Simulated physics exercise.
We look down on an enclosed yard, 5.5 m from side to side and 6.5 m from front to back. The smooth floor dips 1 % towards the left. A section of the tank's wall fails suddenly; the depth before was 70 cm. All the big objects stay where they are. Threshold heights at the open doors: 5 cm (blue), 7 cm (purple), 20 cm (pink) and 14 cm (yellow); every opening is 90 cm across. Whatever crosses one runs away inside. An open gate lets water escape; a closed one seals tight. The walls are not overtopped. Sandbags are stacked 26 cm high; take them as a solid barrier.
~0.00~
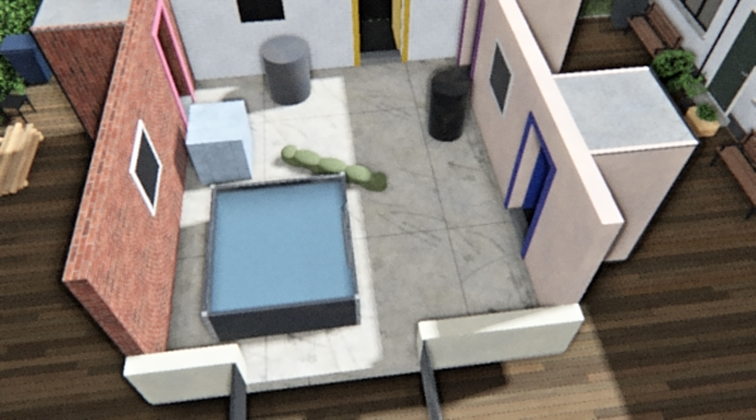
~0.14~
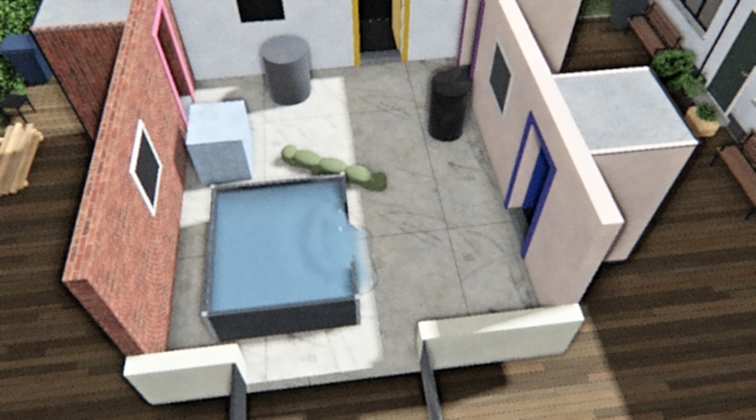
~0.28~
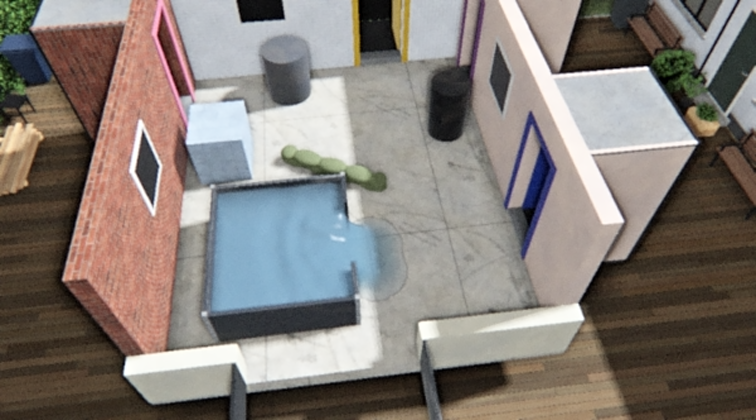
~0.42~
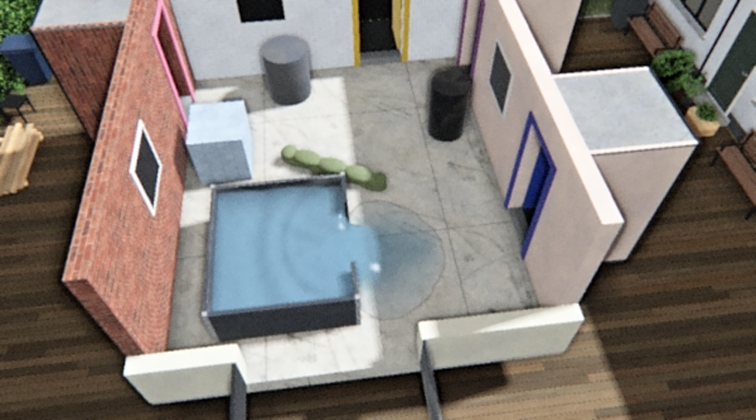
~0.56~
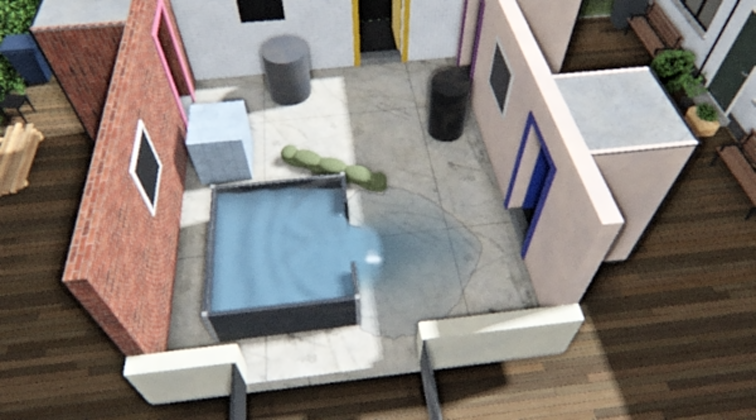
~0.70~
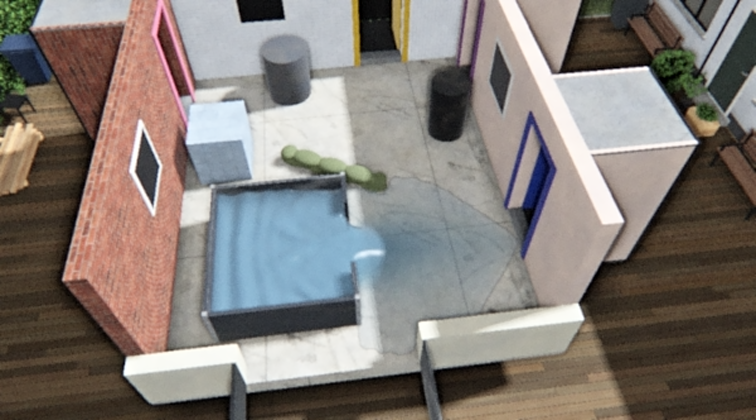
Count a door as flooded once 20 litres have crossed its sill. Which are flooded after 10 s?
Within that time: At the blue door it goes over the limit; at the purple door it stays under the limit; at the pink door it does not reach the limit; at the yellow door it does not reach the limit.
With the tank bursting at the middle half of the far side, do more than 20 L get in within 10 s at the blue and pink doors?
Then: Blue under, pink under.
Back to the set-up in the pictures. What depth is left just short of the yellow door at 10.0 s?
Roughly 6.0 cm deep.
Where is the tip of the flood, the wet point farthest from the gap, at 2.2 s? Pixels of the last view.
Near (460, 83).
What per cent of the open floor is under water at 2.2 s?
Some 35 per cent of it.
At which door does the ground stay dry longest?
Last comes the pink one.
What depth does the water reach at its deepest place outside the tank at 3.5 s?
About 24 cm.
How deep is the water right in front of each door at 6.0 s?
In cm: Blue 15, purple 4, pink 0, yellow 8.
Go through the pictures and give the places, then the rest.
The first picture shows the tank at (281, 242) is whole and still, 70 cm deep.
In the second picture, water pours out at (349, 252) and has run 0.6 m, to (359, 229); typically 10 cm deep outside, 70 cm at the tank's back.
In the third picture, the front is at (383, 224), 0.9 m from the gap at (349, 253); 1.0 m2 of floor is under water; 70 cm left at the back of the tank.
In the fourth picture, water pours out at (349, 253) and has run 1.4 m, to (440, 263); typically 8 cm deep outside, 70 cm at the tank's back.
In the fifth picture, the front is at (471, 238), 2.0 m from the gap at (349, 253); 3.8 m2 of floor is under water; 68 cm left at the back of the tank.
In the sixth picture, water pours out at (349, 252) and has run 2.6 m, to (508, 237); typically 5 cm deep outside, 62 cm at the tank's back.
After 1.4 s water covers 30 % of the floor and is deepest (44 cm) near (542, 329); blue door 13 cm at the sill, 70 L in, purple door not reached, pink door not reached, yellow door not reached.
After 2.2 s water covers 35 % of the floor and is deepest (34 cm) near (518, 257); blue door 22 cm at the sill, 196 L in, purple door 3 cm at the sill, 0 L in, pink door not reached, yellow door not reached.
After 3.5 s water covers 45 % of the floor and is deepest (24 cm) near (359, 257); blue door 20 cm at the sill, 365 L in, purple door 4 cm at the sill, 0 L in, pink door not reached, yellow door 7 cm at the sill, 0 L in.
After 6.0 s water covers 75 % of the floor and is deepest (17 cm) near (460, 140); blue door 15 cm at the sill, 541 L in, purple door 4 cm at the sill, 0 L in, pink door not reached, yellow door 8 cm at the sill, 0 L in.
After 10.0 s water covers 95 % of the floor and is deepest (14 cm) near (229, 136); blue door 8 cm at the sill, 621 L in, purple door 3 cm at the sill, 0 L in, pink door 11 cm at the sill, 0 L in, yellow door 6 cm at the sill, 0 L in.
